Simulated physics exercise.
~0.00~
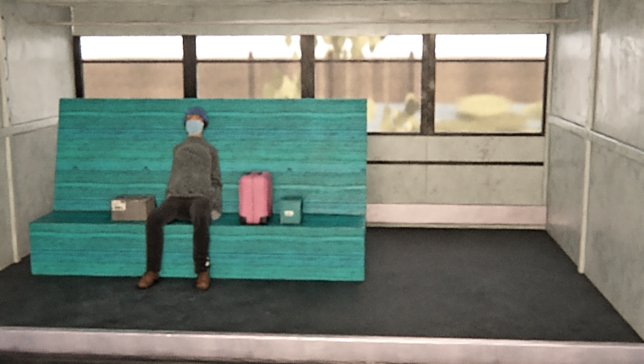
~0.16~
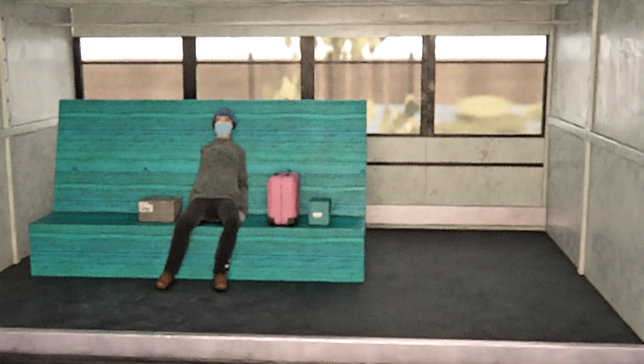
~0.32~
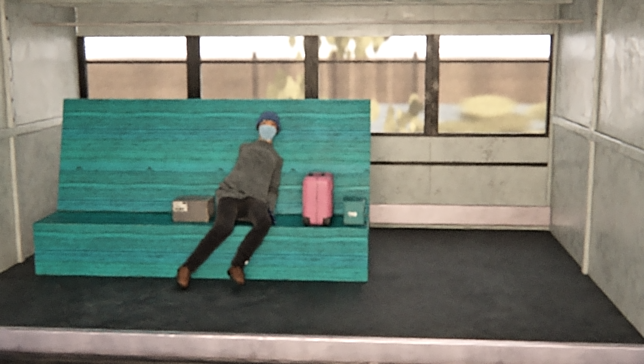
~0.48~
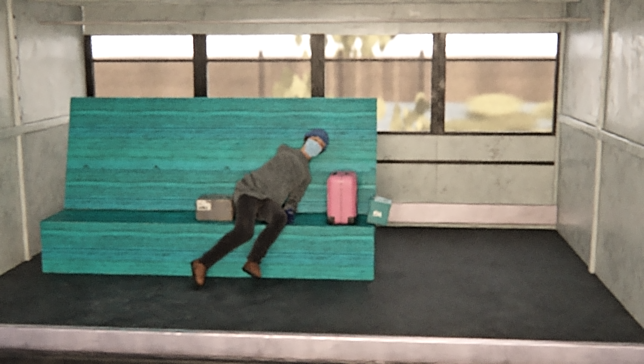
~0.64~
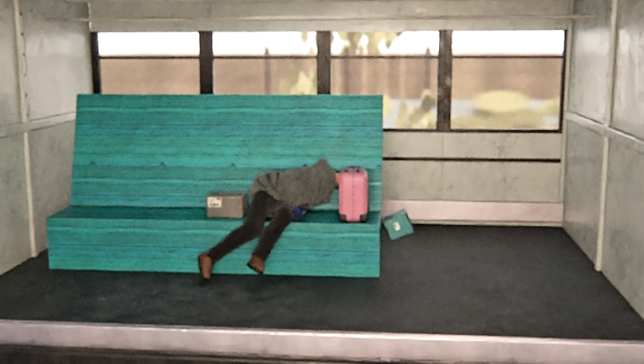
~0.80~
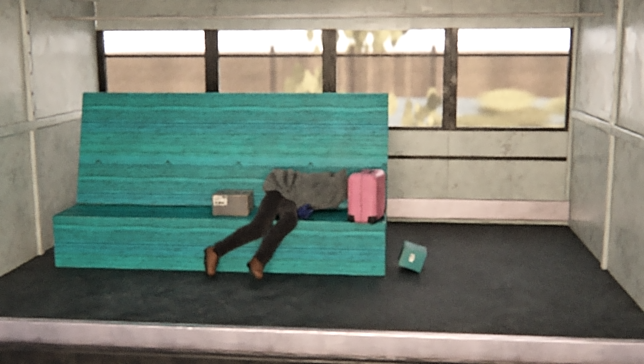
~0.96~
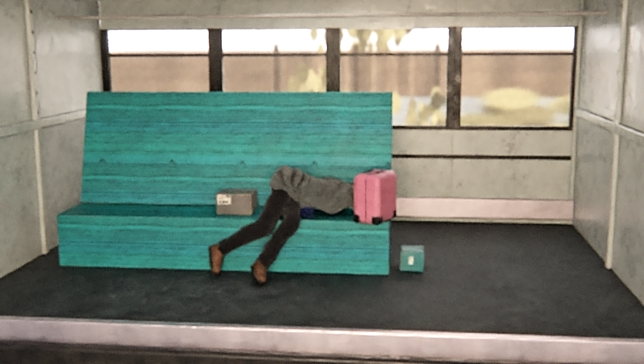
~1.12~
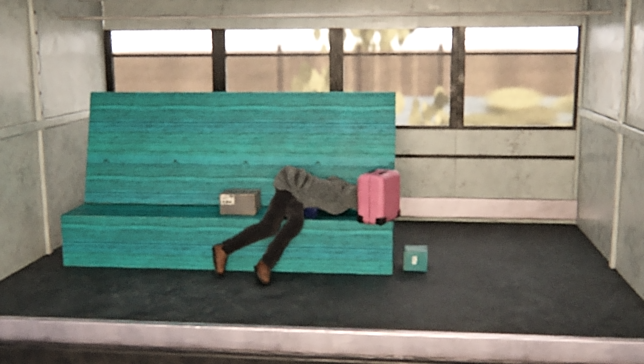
A seated masked person slides right and slumps over as a teal tub tumbles off the bench.
